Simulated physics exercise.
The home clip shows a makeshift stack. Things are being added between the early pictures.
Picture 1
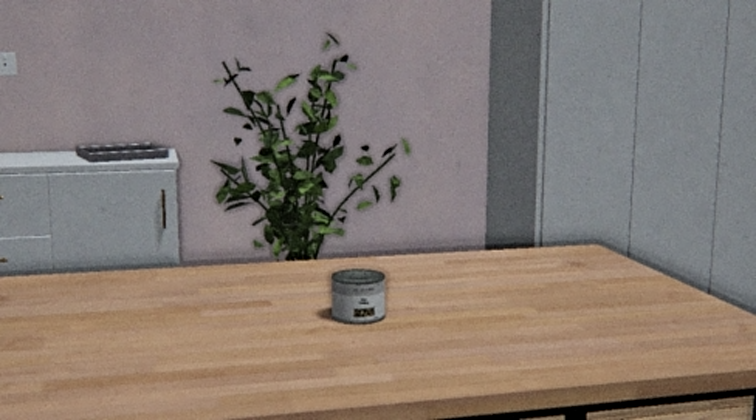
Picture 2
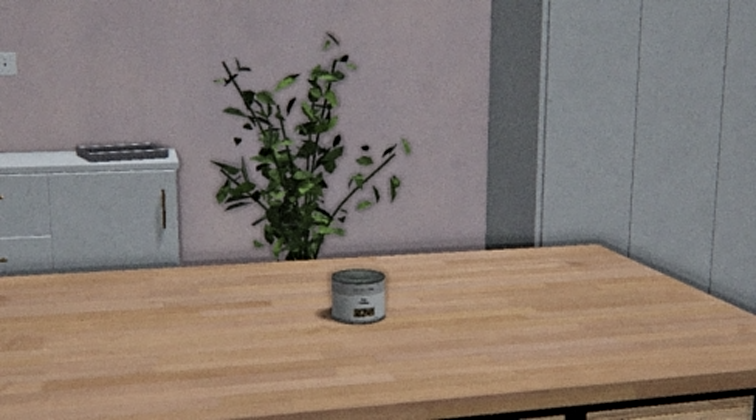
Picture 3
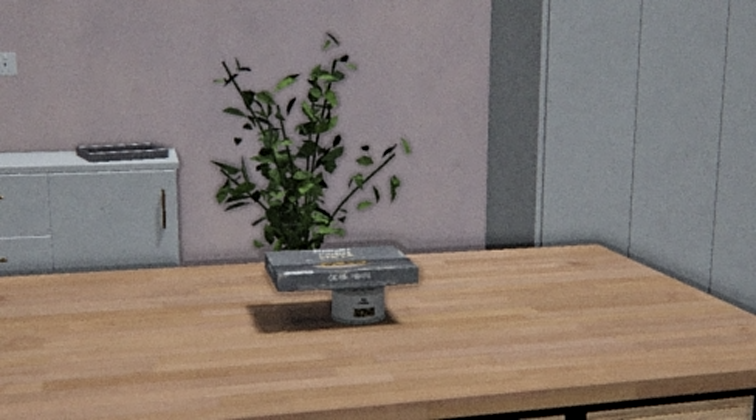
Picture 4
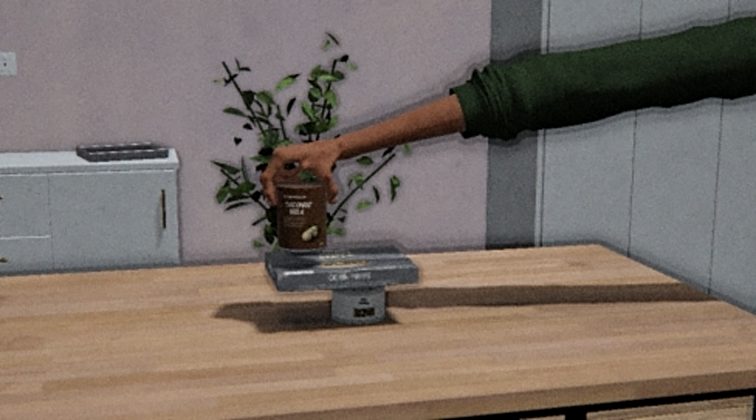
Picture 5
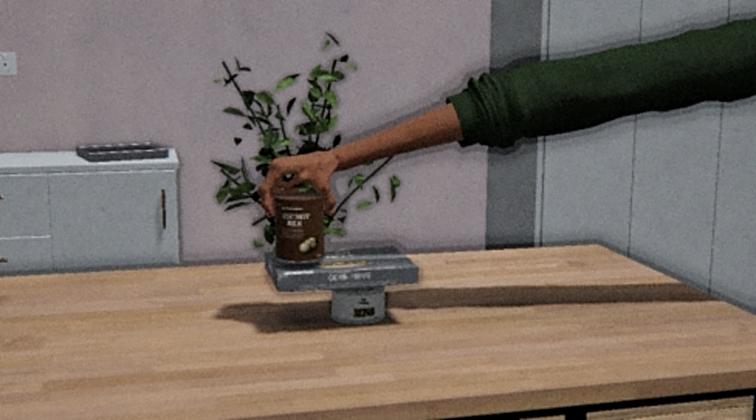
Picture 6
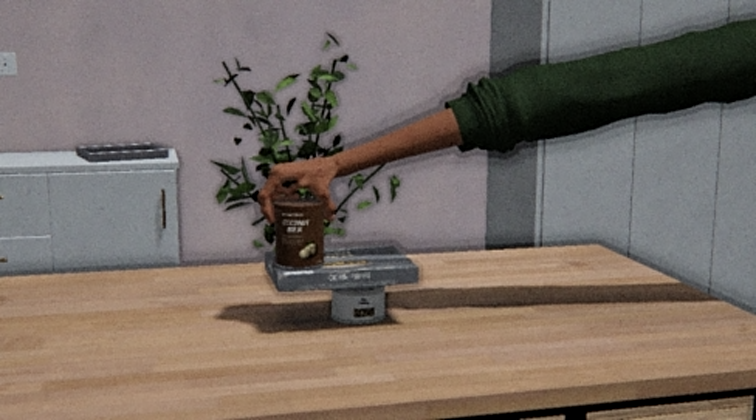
A flat gray box appeared on top of a small white tub on the wooden table, then a hand in a green sleeve lowered a brown tin onto the box's left side, still gripping it.
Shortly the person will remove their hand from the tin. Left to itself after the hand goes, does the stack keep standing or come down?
It comes down.
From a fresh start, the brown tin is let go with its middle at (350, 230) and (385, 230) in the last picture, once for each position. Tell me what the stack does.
Trial 1: Stable. Trial 2: Stable.
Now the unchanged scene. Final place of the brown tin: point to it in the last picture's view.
Near (176, 322).
Then, 0.40 s past the last view, brown tin now fallen; grey packet rocked 46° from its first pose.
Then, 0.60 s past the last view, grey packet rocked 26° from its first pose; white tub displaced a little.
Finally, fallen, brown tin and grey packet; white tub still in place. Final places as the last picture's camera would see them, brown tin near (176, 321). The stack gives way.
